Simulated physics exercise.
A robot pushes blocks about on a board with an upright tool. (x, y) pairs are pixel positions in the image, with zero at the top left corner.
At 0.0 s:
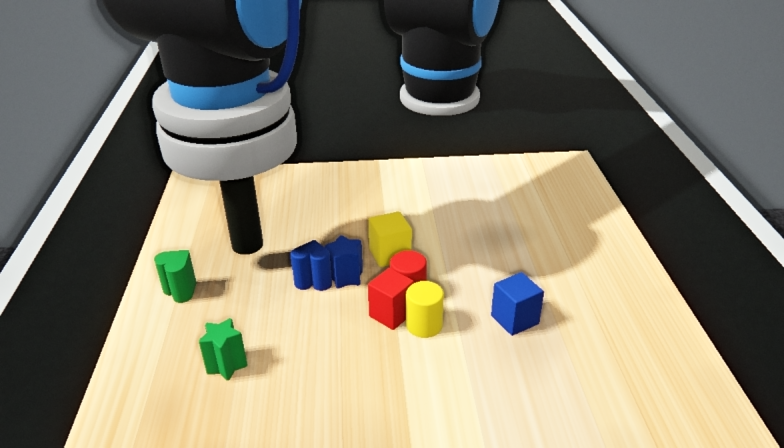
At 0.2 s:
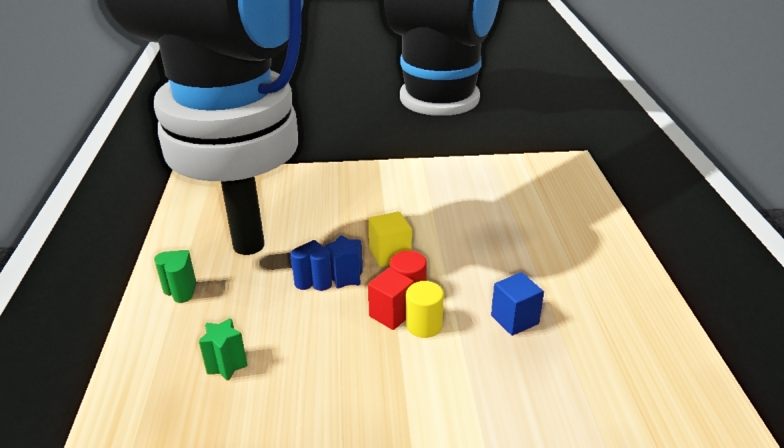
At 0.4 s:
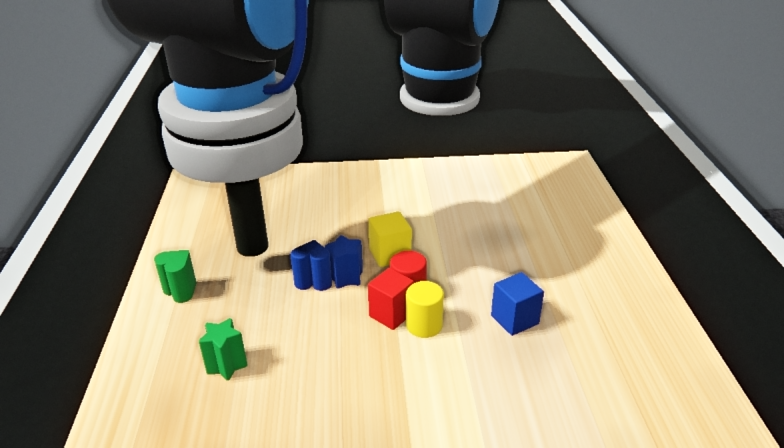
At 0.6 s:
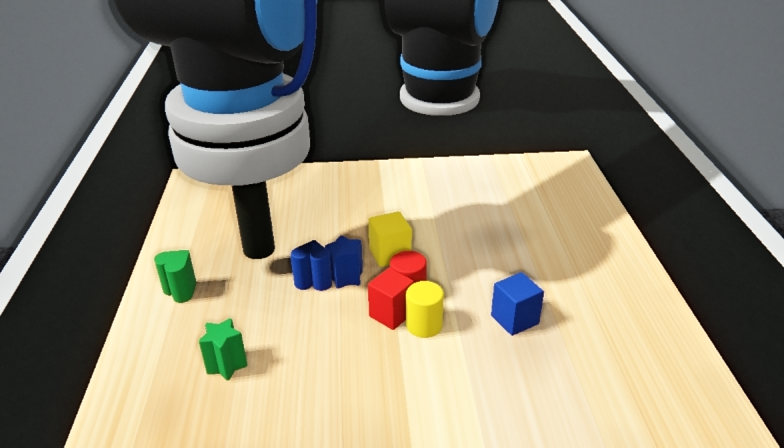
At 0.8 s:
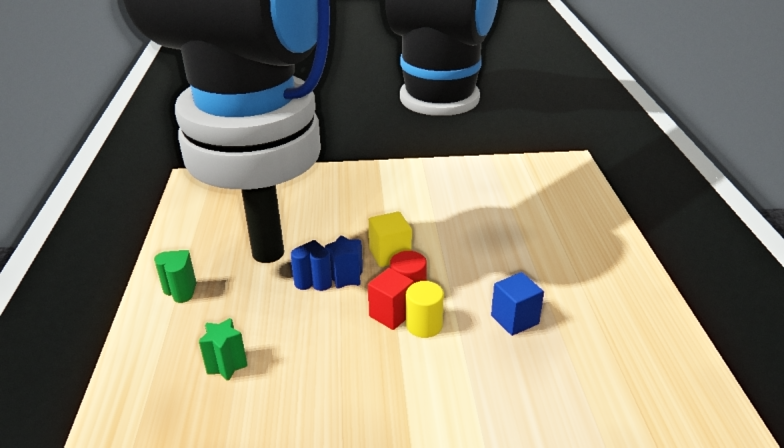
The footage shows a robot arm holding an upright black tool over a wooden board scattered with green, blue, red and yellow blocks. The tool stays nearly still, then shifts slightly right and toward the viewer, while the blocks remain still.
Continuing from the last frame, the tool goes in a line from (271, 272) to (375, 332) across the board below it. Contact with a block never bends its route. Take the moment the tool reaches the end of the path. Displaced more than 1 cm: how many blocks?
The answer is three or more blocks.
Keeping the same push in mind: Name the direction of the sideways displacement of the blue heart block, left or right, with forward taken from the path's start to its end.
It's going to go left.
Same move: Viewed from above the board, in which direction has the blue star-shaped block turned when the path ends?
Its rotation is counterclockwise.
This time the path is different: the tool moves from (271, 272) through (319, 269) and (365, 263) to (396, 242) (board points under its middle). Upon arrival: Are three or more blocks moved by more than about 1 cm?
Yes
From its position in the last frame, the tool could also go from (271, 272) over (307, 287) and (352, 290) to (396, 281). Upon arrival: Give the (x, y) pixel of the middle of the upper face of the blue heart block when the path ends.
The middle of its upper face will lie at (417, 264).
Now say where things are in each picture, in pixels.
The first frame shows tool's lower end at (248, 246); blue heart block at (311, 250); blue star-shaped block at (344, 245); red four-sided block at (391, 282); red circular block at (408, 260); yellow circular block at (425, 292).
The second frame shows tool at (249, 246); blocks still.
The third frame shows tool at (253, 248); blocks still.
The fourth frame shows tool at (259, 250); blocks still.
The fifth frame shows tool at (268, 254); blue heart block at (311, 250); blue star-shaped block at (344, 245); red four-sided block at (391, 282); red circular block at (408, 260); yellow circular block at (425, 292).
The first path, step by step. One third of the way, tool at (302, 272); blue heart block at (334, 257), turned 35° anticlockwise; blue star-shaped block at (357, 243), turned 30° anticlockwise.
Two thirds of the way, tool at (337, 291); blue heart block at (364, 265), turned 100° anticlockwise; blue star-shaped block at (363, 242), turned 55° anticlockwise.
At the end, tool at (375, 313); blue heart block at (365, 265), turned 100° anticlockwise; blue star-shaped block at (363, 242), turned 55° anticlockwise; red four-sided block at (407, 283), turned 45° anticlockwise; red circular block still; yellow circular block at (445, 292).
